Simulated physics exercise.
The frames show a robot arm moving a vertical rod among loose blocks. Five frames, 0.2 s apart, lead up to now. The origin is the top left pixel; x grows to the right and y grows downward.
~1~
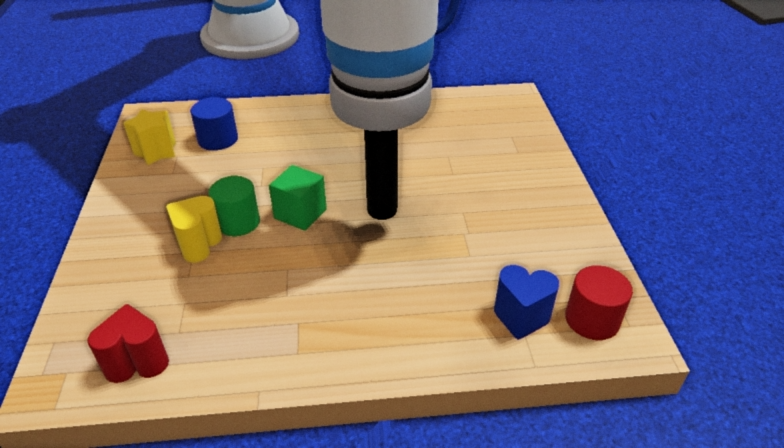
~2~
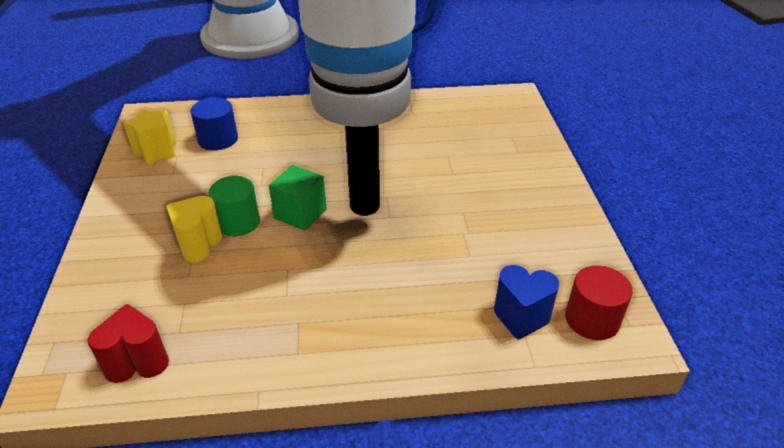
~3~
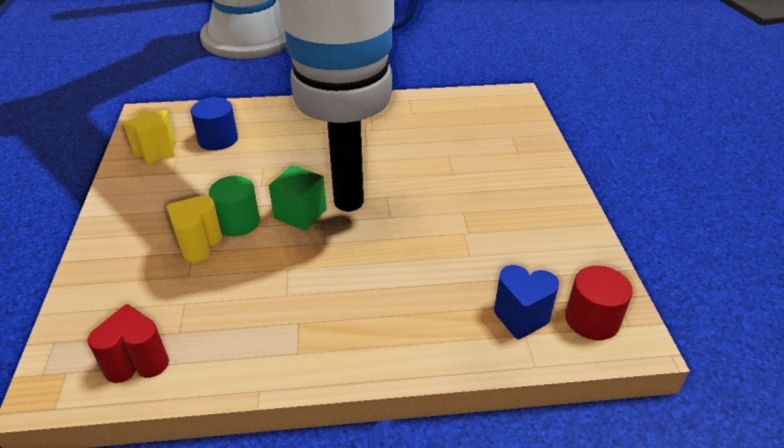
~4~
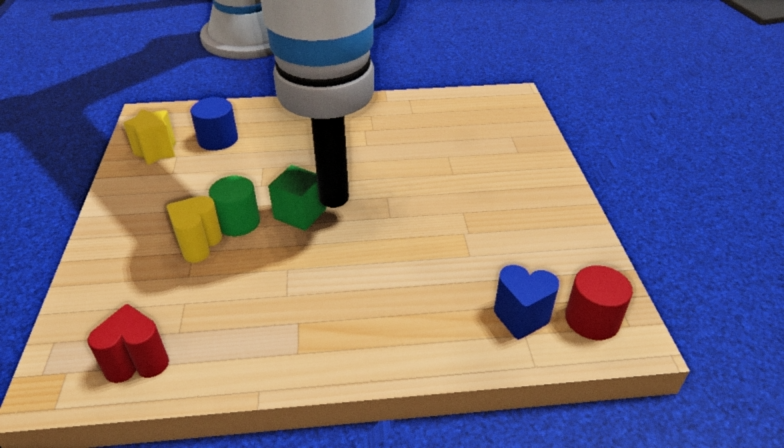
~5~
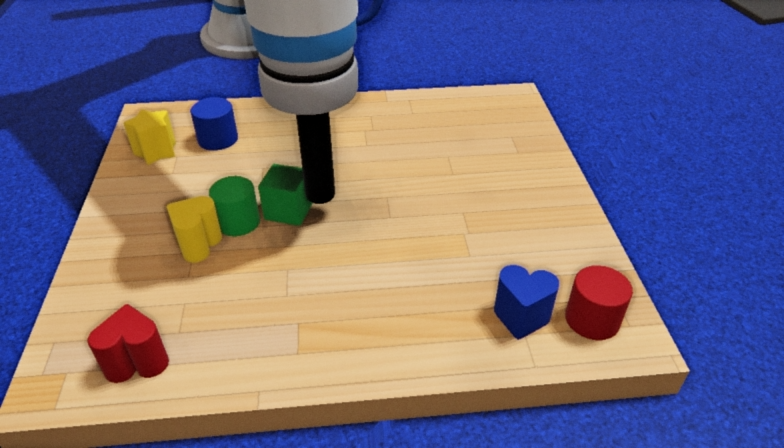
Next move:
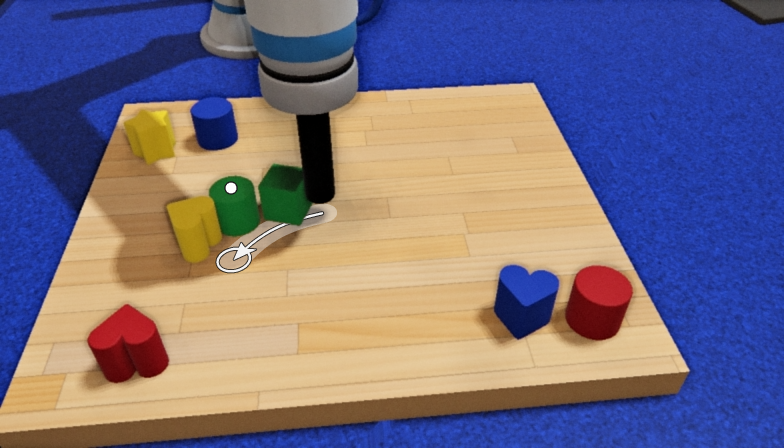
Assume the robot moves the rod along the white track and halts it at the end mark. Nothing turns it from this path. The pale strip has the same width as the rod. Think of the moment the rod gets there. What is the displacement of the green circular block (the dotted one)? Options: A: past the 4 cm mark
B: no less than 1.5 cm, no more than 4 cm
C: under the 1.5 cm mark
(B)
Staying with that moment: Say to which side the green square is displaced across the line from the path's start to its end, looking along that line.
It moves right.
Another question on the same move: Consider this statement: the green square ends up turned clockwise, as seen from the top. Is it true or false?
That is true.
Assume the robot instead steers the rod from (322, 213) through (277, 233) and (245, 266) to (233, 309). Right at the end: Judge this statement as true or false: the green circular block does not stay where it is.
This is true.
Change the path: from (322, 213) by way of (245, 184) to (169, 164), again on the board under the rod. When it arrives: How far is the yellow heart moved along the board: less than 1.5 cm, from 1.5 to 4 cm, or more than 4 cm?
It will move between 1.5 and 4 cm.
Path on the board, from (322, 213) over (289, 223) and (259, 238) to (234, 260); the dot is on the green circular block.
The first path, step by step. One third of the way, rod (286, 206); yellow heart (184, 212); green circular block (214, 184); green square (260, 174), turned 35° clockwise.
Two thirds of the way, rod (255, 222); yellow heart (184, 212); green circular block (214, 184); green square (258, 174), turned 40° clockwise.
At the end, rod (230, 243); yellow heart (184, 212); green circular block (214, 184); green square (258, 174), turned 40° clockwise.
